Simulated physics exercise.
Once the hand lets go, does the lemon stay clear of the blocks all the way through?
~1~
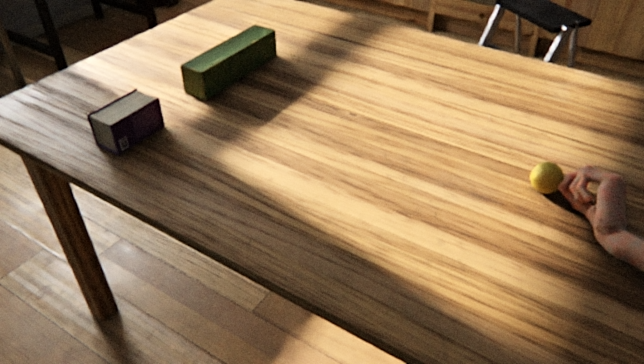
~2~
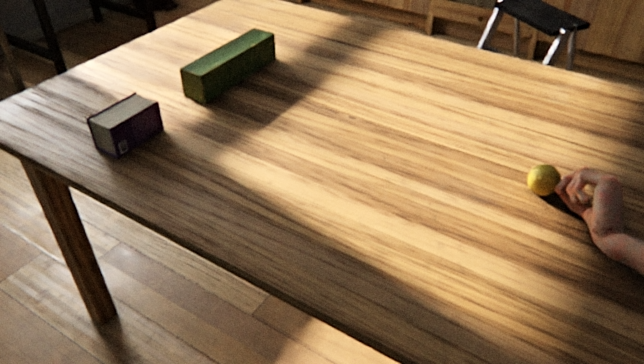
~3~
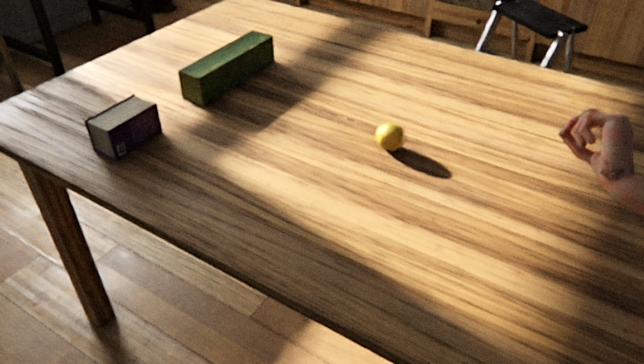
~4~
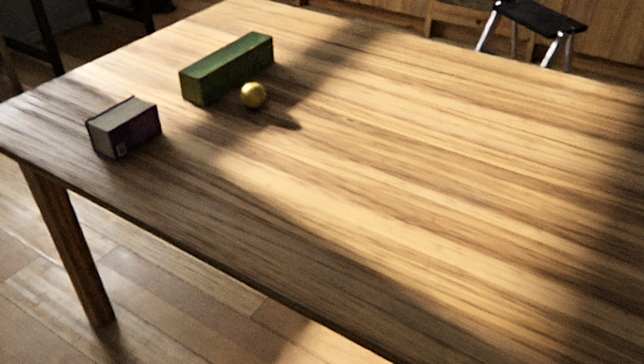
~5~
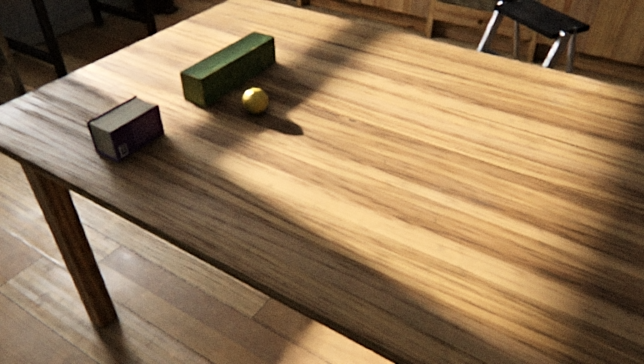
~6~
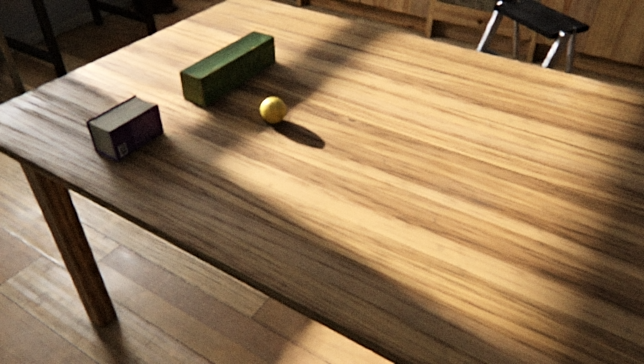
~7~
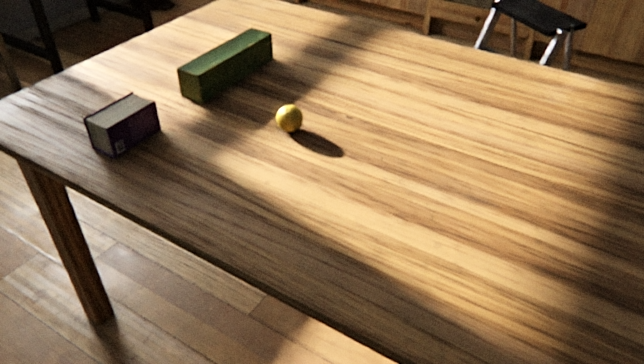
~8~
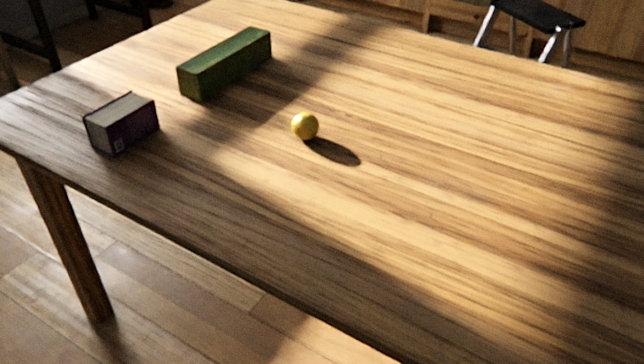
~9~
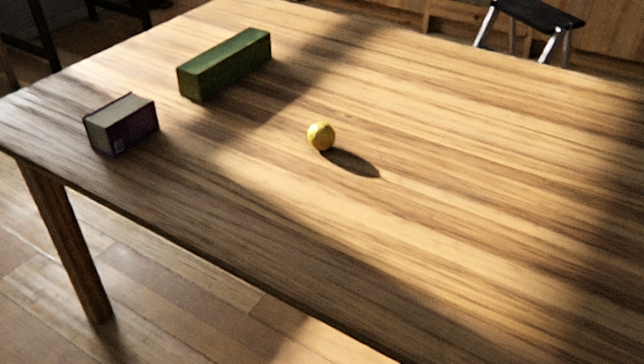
No, it rolls left across the table and hits the green block, then comes back toward the middle.
